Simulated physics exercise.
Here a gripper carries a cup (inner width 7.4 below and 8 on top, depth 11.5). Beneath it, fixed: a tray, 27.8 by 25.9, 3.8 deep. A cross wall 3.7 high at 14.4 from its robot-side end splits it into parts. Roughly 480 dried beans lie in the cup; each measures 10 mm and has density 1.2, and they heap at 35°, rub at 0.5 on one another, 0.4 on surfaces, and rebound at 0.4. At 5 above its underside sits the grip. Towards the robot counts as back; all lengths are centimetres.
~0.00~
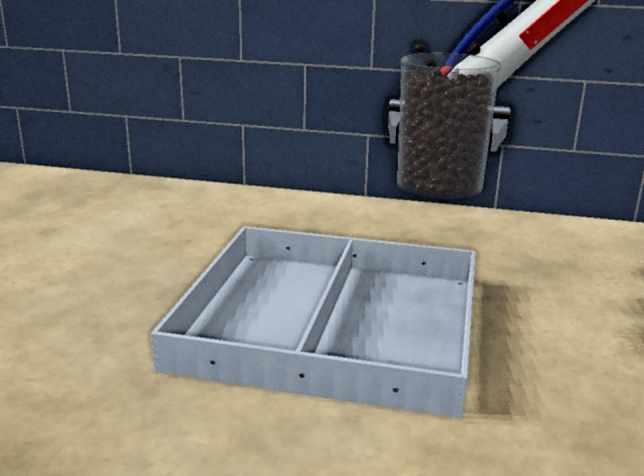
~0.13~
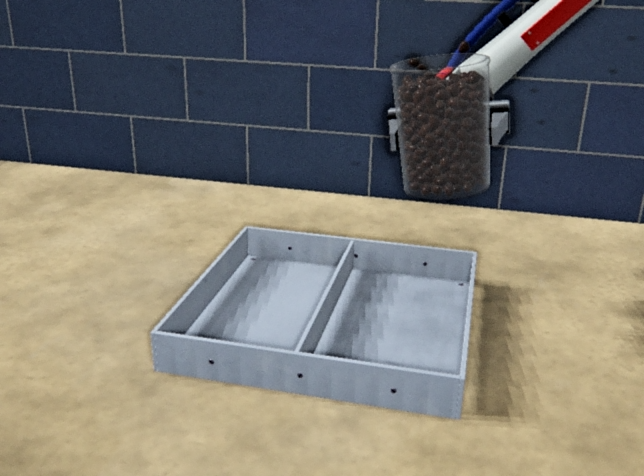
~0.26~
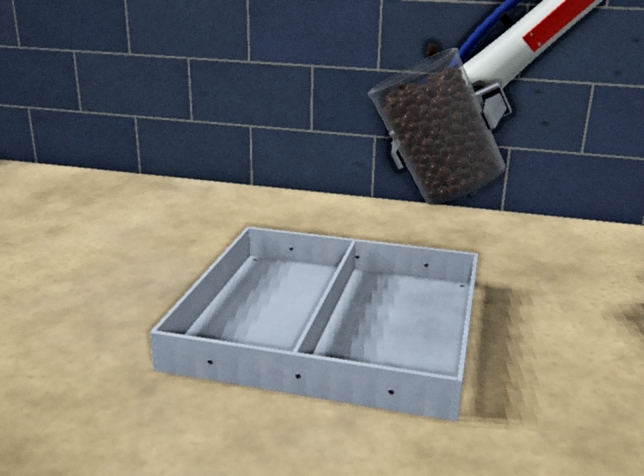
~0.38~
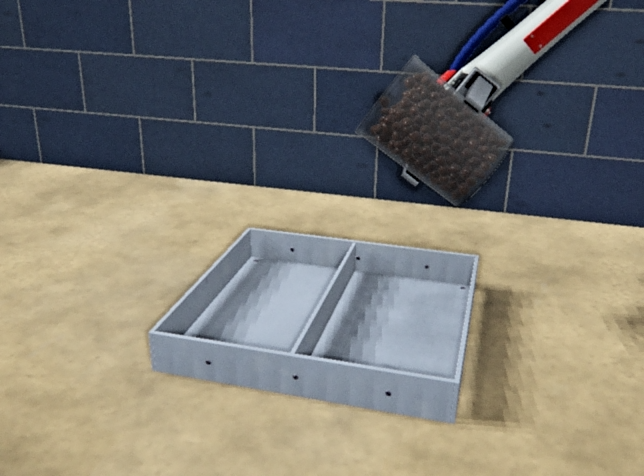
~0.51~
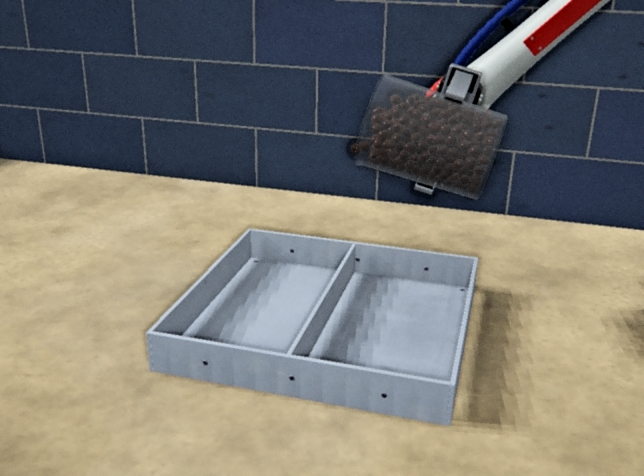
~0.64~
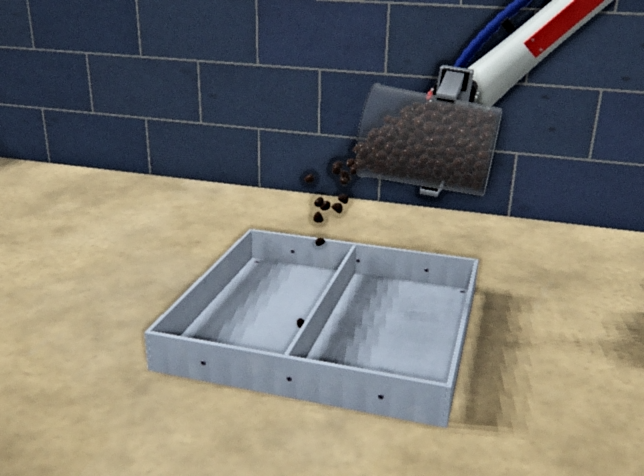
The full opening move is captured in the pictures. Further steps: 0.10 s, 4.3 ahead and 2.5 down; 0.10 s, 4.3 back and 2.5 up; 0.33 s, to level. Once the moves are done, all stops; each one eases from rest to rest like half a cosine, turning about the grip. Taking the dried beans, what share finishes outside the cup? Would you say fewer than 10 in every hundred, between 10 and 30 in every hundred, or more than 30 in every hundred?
More than 30 in every hundred.
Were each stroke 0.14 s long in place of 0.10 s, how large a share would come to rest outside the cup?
That would give around 30 per cent.
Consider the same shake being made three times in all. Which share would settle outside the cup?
Estimate for that case: 60 %.
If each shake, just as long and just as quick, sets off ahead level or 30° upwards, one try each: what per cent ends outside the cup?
First try about 75 %, second try about 90 %.
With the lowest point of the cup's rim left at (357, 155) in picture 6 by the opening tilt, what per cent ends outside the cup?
Estimate: About 25 per cent.
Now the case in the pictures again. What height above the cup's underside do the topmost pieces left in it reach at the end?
Around 8.0 cm above the underside.
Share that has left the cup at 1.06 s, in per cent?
I'd put it at some 40 percent up to then.
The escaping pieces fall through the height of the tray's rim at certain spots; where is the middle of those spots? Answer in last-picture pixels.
Look at roughly (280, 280) in the last picture.
After 0.85 s, tilted 85° forward, highest piece 24 above the table; 345 in the cup, 29 in the far-side part, 104 in flight or on a rim.
After 1.06 s, tilted 20° forward, highest piece 27 above the table; 284 in the cup, 147 in the far-side part, 26 in the robot-side part, 9 on the table or floor, 12 in flight or on a rim.
After 1.37 s, level, highest piece 24 above the table; 284 in the cup, 154 in the far-side part, 26 in the robot-side part, 14 on the table or floor.
After 2.42 s, level, highest piece 24 above the table; 284 in the cup, 154 in the far-side part, 26 in the robot-side part, 14 on the table or floor.
In the end, 284 in the cup, 154 in the far-side part, 26 in the robot-side part, 14 on the table or floor. That is 41 % outside the cup.
